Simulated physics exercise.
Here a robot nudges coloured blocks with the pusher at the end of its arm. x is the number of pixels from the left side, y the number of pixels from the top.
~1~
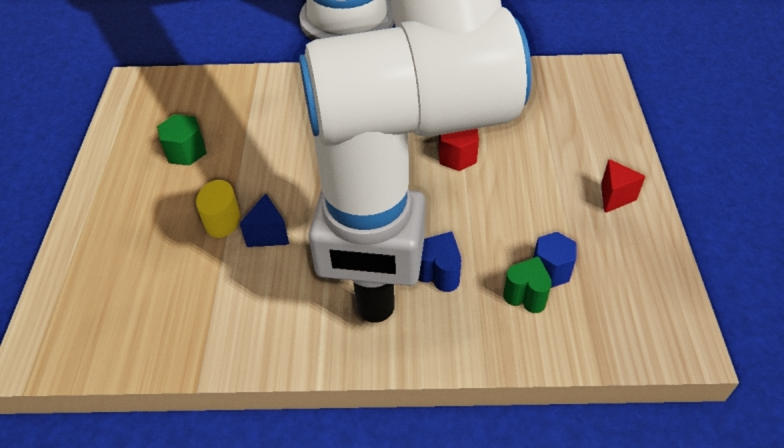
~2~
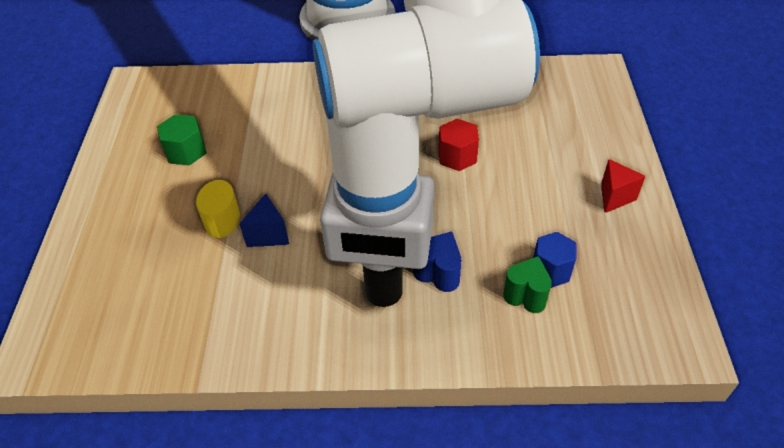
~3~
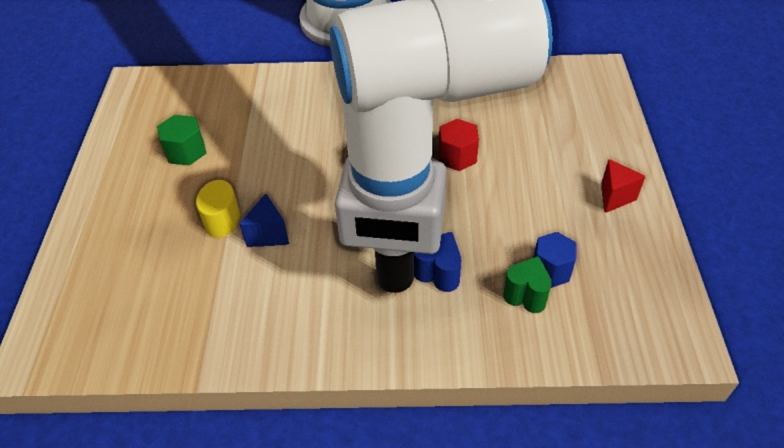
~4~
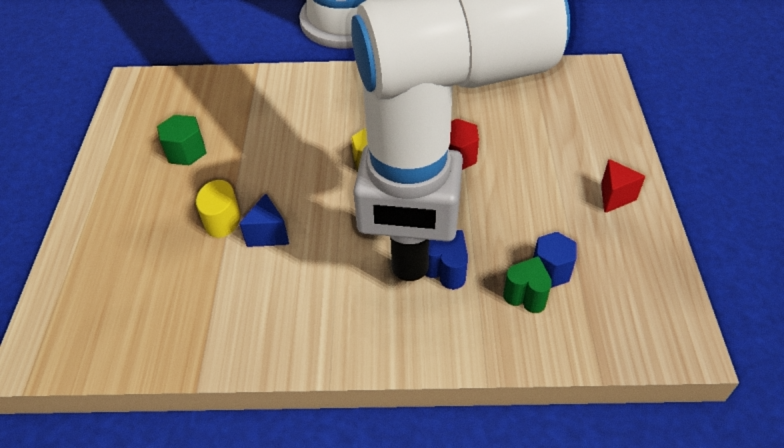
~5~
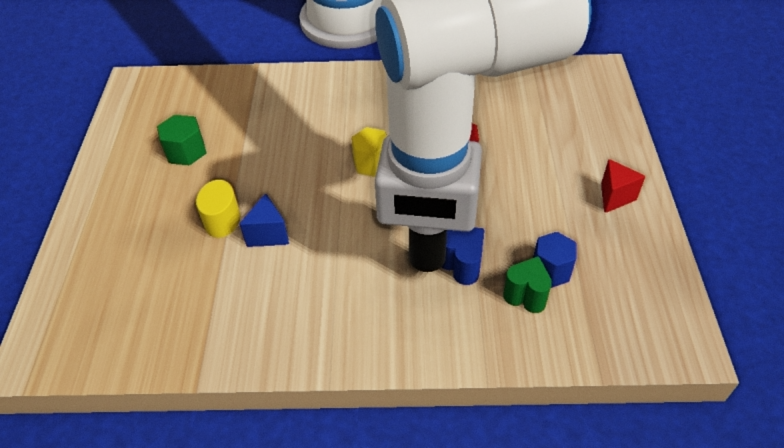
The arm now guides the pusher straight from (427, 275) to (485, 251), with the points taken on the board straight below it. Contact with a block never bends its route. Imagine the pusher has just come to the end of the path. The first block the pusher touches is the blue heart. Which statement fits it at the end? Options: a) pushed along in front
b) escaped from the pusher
a.
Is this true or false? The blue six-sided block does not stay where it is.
My answer: False.
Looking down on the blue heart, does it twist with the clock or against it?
It swings round clockwise.
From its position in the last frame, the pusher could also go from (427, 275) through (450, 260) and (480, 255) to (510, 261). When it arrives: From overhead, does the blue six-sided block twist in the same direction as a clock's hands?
Answer: Yes.
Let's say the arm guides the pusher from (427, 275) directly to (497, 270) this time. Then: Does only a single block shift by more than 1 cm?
The answer is yes.
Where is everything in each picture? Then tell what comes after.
Pusher tip (376, 307); block tops, blue heart (440, 250); green heart (531, 274); blue six-sided block (557, 248), in the first frame.
Pusher (384, 292); blocks unchanged, in the second frame.
Pusher (395, 278); blocks unchanged, in the third frame.
Pusher (410, 267); blue heart (447, 247), in the fourth frame.
Pusher (427, 258); blue heart (464, 242); green heart (531, 274); blue six-sided block (557, 248), in the fifth frame.
The first path, step by step. Halfway along, pusher (459, 245); blue heart (492, 232), turned 25° clockwise.
At the end, pusher (487, 234); blue heart (520, 221), turned 25° clockwise; green heart in place; blue six-sided block in place.
